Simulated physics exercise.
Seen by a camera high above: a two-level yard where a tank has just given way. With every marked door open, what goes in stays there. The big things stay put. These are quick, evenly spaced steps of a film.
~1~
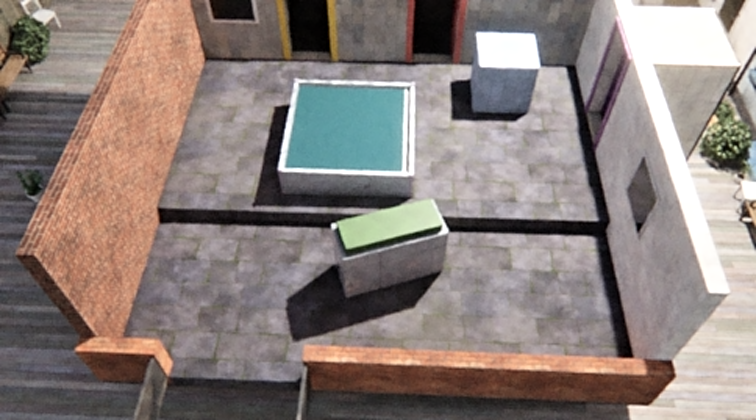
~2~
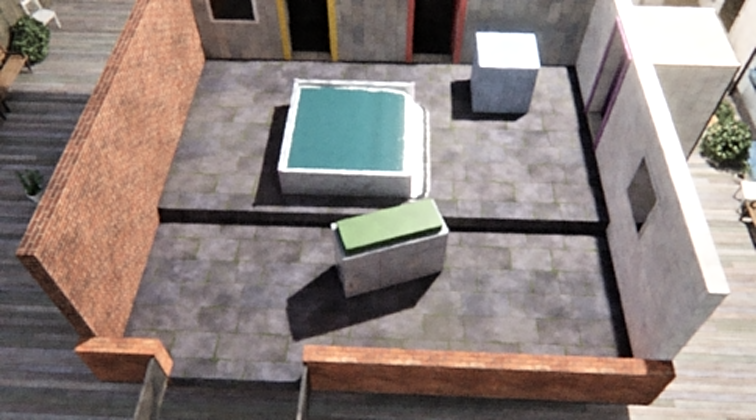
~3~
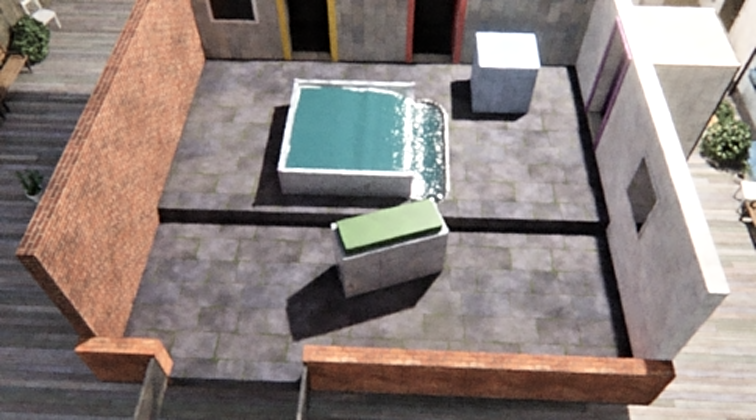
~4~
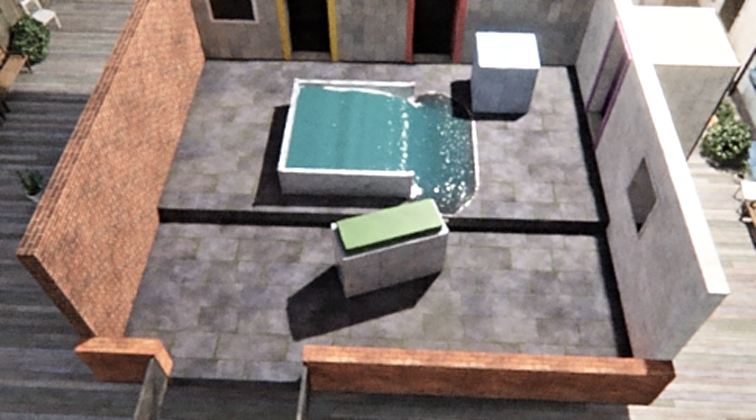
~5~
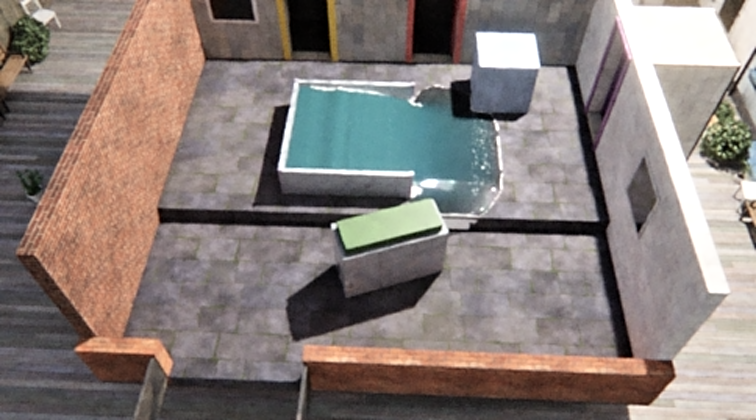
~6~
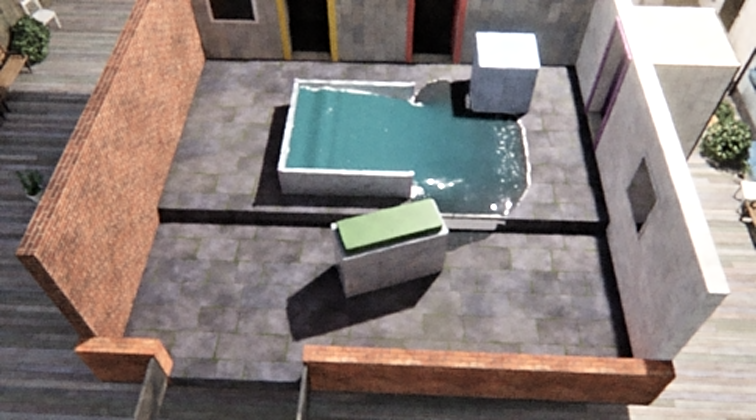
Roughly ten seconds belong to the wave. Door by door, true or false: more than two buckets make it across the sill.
Yellow door: False; purple door: True; red door: True.
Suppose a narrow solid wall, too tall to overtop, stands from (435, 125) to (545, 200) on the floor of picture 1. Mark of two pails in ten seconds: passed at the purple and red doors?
The purple door remains under the limit, the red door exceeds the limit.
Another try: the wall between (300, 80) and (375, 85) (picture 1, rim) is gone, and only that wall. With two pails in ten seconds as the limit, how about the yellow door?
Result: Yellow door goes past the limit.
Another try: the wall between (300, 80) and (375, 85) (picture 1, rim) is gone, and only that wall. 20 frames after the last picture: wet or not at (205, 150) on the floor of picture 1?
It would be drenched.
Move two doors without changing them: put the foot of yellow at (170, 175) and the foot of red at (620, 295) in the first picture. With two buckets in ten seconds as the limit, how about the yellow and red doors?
Result: Yellow stays beneath the limit, and red goes beyond the limit.
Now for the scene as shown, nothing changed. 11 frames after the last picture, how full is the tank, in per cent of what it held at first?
Around 40 percent.
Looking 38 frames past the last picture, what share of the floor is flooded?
Around 60 percent, give or take.
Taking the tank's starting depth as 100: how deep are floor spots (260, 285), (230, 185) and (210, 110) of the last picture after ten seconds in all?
Some 4, 0 and 8 in a hundred.
A moment on, water covers 25 % of the floor; the yellow door not reached, the purple door wet at the sill, nothing in, the red door not reached.
Next, water covers 35 % of the floor; the yellow door not reached, the purple door over two buckets in, the red door under two buckets in.
Then, water covers 40 % of the floor; the yellow door not reached, the purple door far over two buckets in, the red door over two buckets in.
Later, water covers 60 % of the floor; the yellow door wet at the sill, nothing in, the purple door far over two buckets in, the red door far over two buckets in.
In the end, water covers 85 % of the floor; the yellow door wet at the sill, nothing in, the purple door far over two buckets in, the red door far over two buckets in.
